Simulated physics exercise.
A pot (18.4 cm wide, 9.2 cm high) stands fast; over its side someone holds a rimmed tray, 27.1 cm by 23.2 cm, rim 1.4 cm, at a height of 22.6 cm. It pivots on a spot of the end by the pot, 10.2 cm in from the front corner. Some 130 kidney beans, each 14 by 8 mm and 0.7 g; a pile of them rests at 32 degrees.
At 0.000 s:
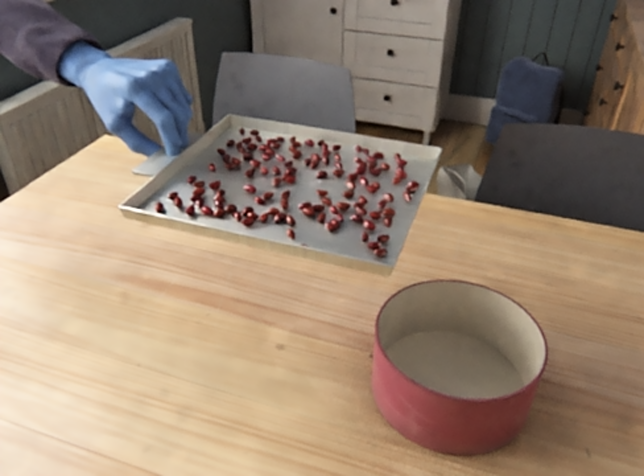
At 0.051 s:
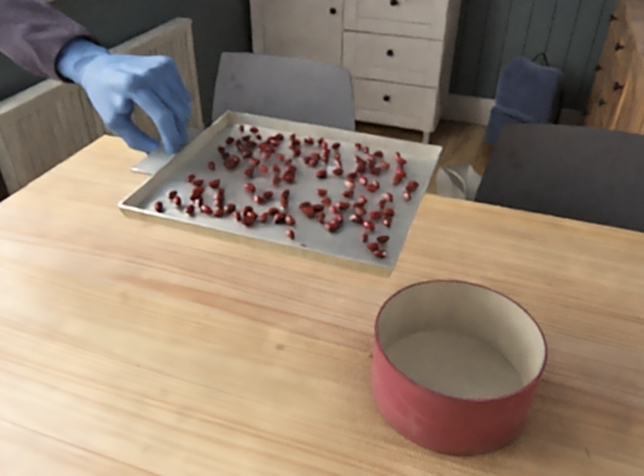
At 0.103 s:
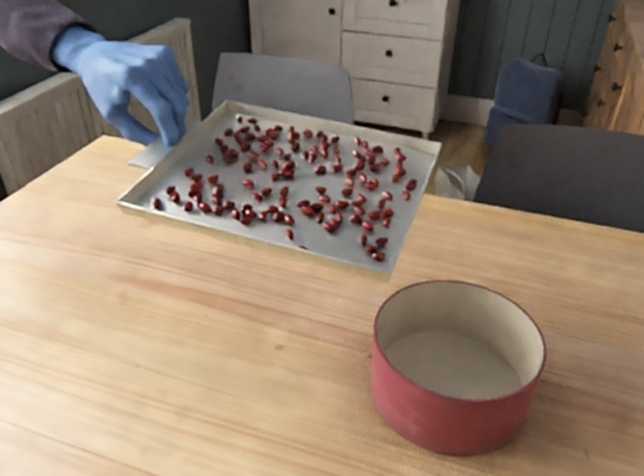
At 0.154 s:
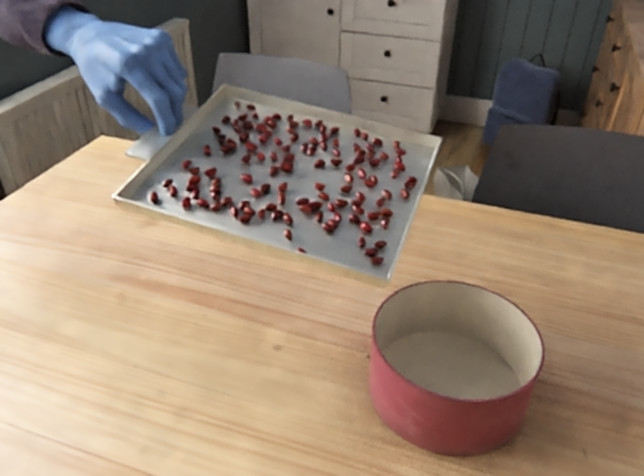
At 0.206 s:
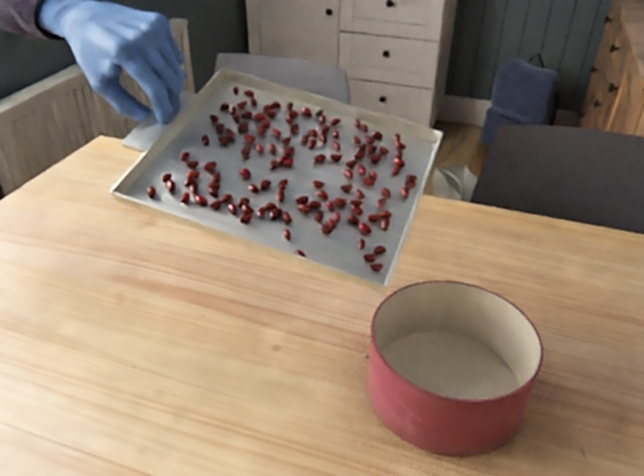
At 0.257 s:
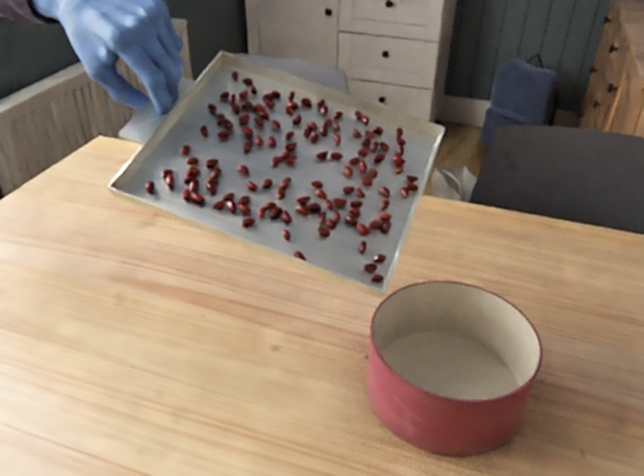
In the video, a blue-gloved hand is at the far left corner of a rimmed metal tray scattered with dark red beans, and the tray tilts increasingly down toward its right front corner, beside a red round pot on a wooden table.
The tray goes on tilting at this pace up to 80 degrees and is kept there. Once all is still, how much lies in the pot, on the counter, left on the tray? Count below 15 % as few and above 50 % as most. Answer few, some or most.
Pot few, counter most, tray few.
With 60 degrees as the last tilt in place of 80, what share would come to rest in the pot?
In that case some 0 per cent.
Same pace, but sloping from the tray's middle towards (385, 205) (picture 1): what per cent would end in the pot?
Some 50 per cent.
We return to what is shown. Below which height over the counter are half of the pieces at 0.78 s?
About 18 cm.
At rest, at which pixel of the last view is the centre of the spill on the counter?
At about (349, 453).
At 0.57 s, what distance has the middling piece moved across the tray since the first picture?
Some 8 cm.
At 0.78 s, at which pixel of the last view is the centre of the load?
At about (350, 291).
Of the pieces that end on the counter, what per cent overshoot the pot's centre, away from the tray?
Some 20 per cent.
After 0.57 s, tilt 49 degrees; the tray holds 100 %, the pot 0 %.
Then, at 0.78 s, tilt 70 degrees; the tray holds 75 %, the pot 0 %.
After 1.10 s, tilt 80 degrees; the tray holds 20 %, the pot 5 %.
At rest (2.5 s), pot 5 %, counter 90 %, tray 0 %.
